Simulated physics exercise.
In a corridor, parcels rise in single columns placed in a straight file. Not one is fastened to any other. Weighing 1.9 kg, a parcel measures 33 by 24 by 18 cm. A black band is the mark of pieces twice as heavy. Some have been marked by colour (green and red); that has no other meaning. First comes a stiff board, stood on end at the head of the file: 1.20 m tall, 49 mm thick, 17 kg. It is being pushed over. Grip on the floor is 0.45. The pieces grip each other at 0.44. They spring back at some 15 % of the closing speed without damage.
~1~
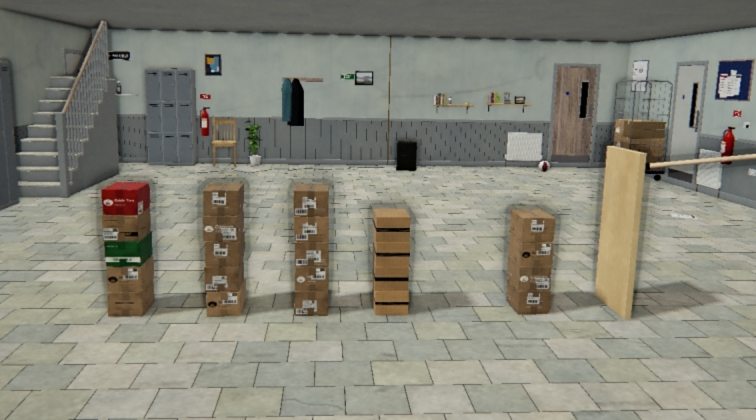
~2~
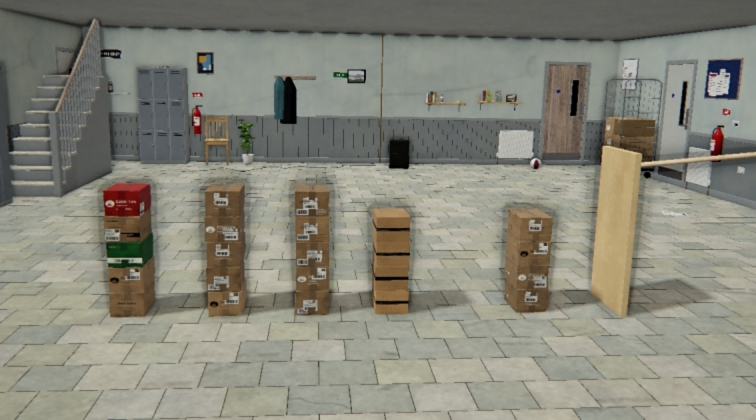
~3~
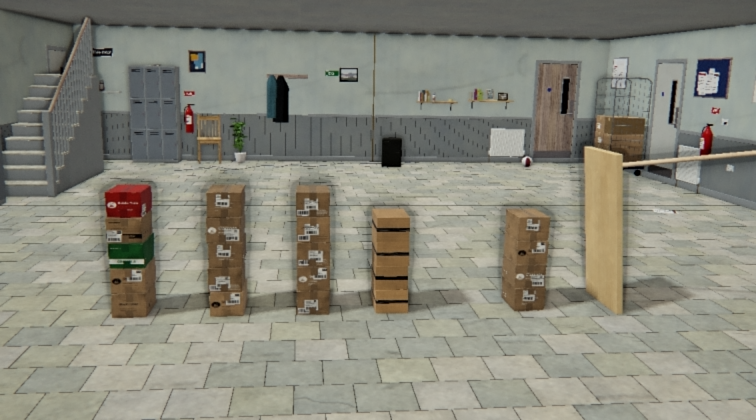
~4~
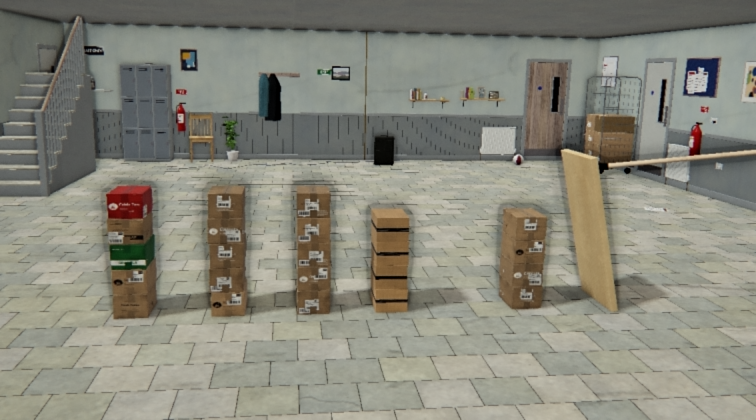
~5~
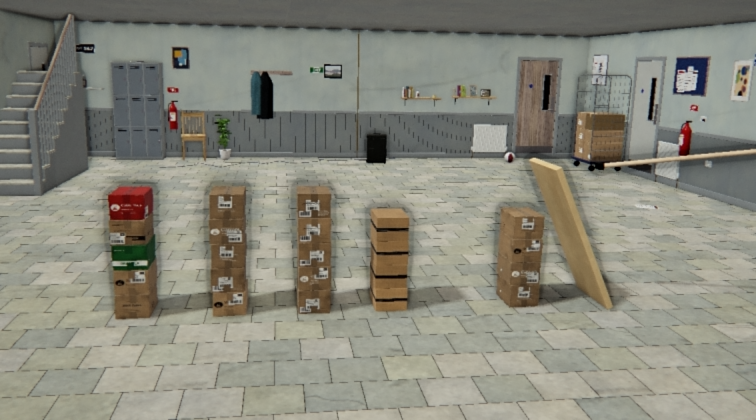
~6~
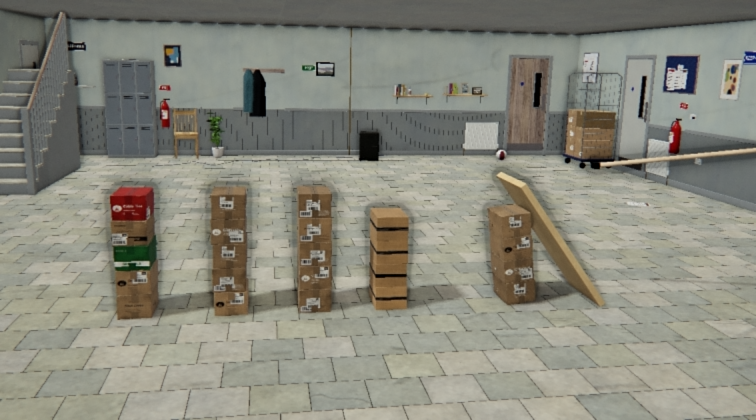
A tall pale board stands at the right of five separate columns of brown parcels, the far-left one including red and green boxes, on a grey-tiled hall floor seen from the front. Behind them are stairs, lockers, a chair, a hanging dark coat and doors. A pole from the right pushes the board, which tilts left onto the nearest column, while the camera shifts slightly round.
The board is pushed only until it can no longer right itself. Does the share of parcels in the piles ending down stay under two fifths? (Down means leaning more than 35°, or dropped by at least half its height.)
My guess is the share down falls short of two fifths.
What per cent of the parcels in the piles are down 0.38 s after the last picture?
15 per cent at that moment.
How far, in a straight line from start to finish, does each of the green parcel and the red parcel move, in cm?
Roughly green 0, red 0.
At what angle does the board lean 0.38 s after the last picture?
At that time it leans about 70°.
Then, 0.20 s on from the sixth picture, board 51° from upright; none of the 23 parcels down, 4 disturbed.
Then, 0.38 s on from the sixth picture, board 69° from upright; 4 of the 23 parcels down.
Finally, board 69° from upright; 4 of the 23 parcels down; green parcel unmoved; red parcel unmoved. That is 17 per cent. Seen by the last camera, middles, green parcel near (136, 252), red parcel near (133, 203).
